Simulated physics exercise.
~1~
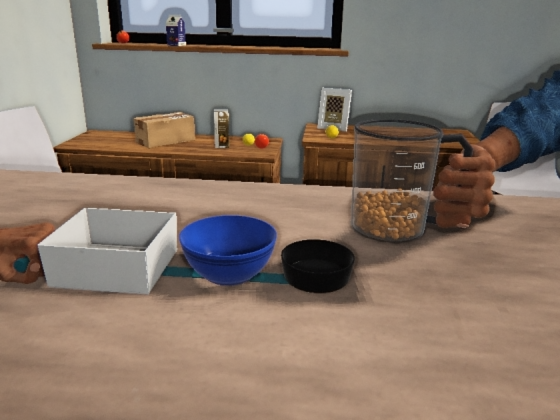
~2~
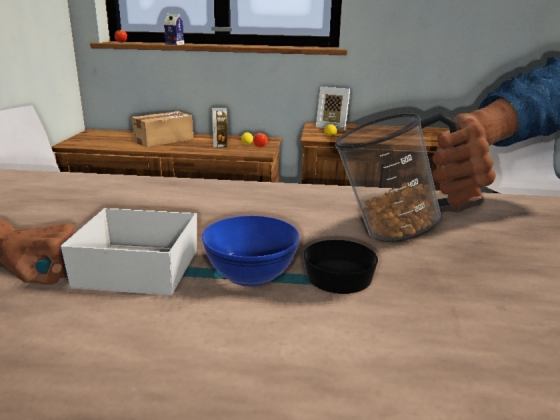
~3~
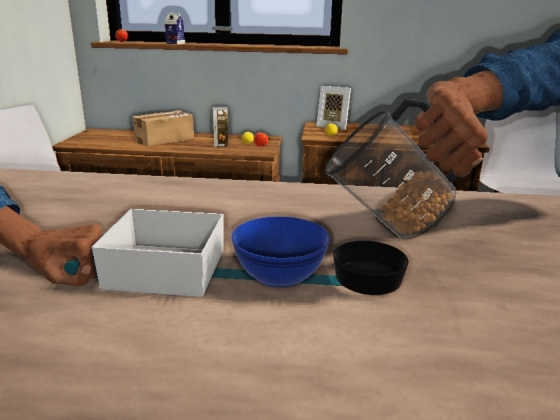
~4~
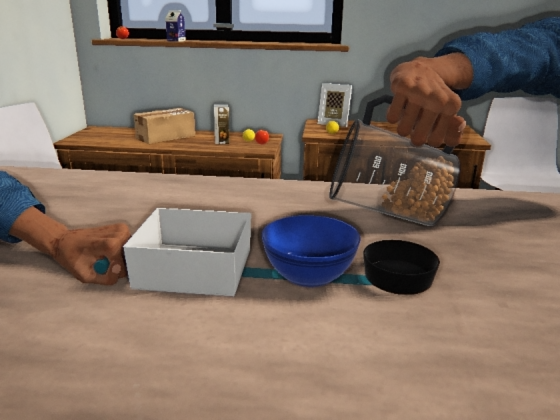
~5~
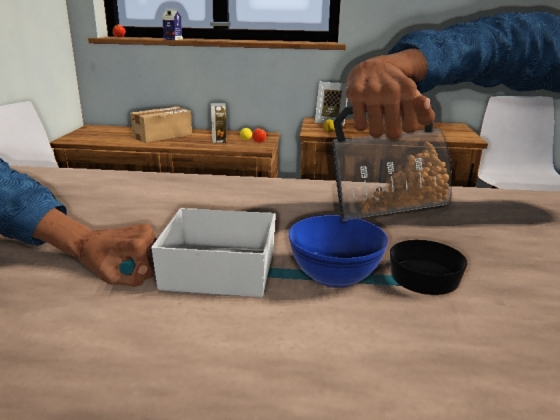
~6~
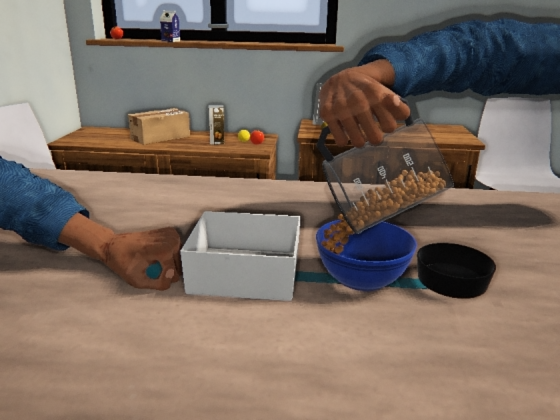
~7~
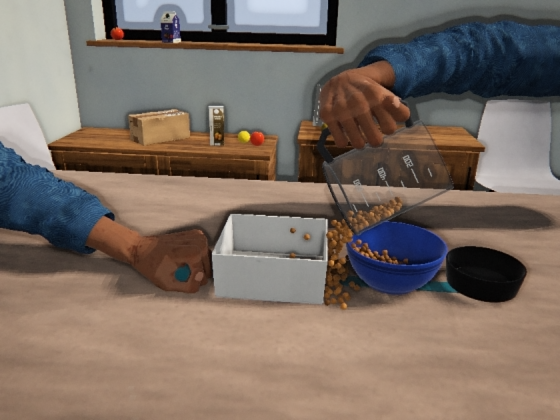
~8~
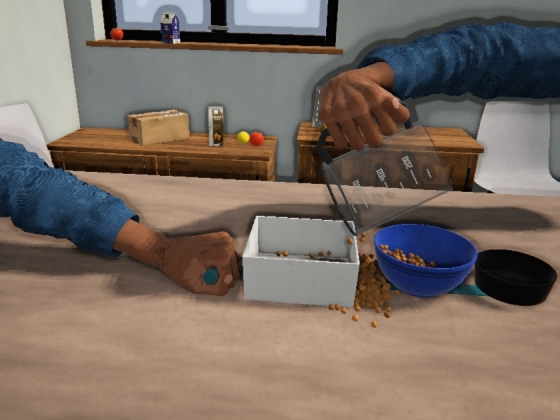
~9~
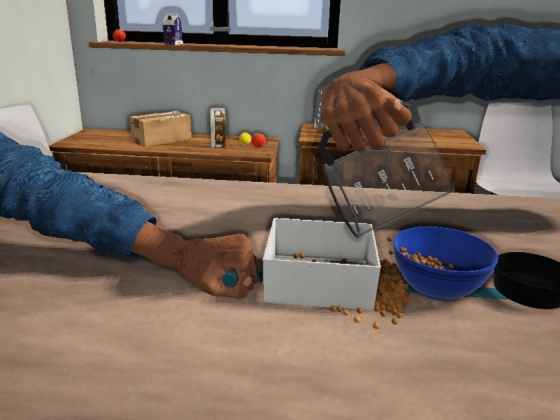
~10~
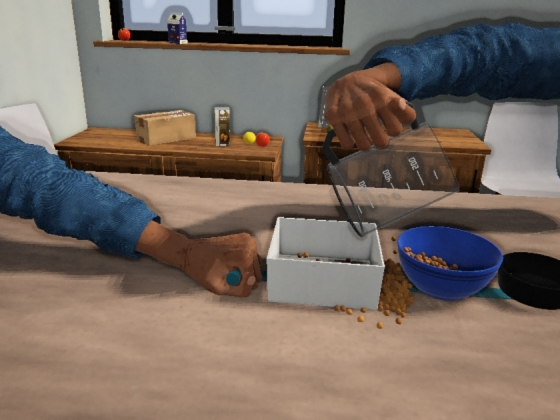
Roasted chickpeas poured from a clear jug that one hand tipped over as another slid a white tin, blue bowl and black dish to the right; many landed in the bowl, a few in the tin, and plenty ended up scattered on the table.
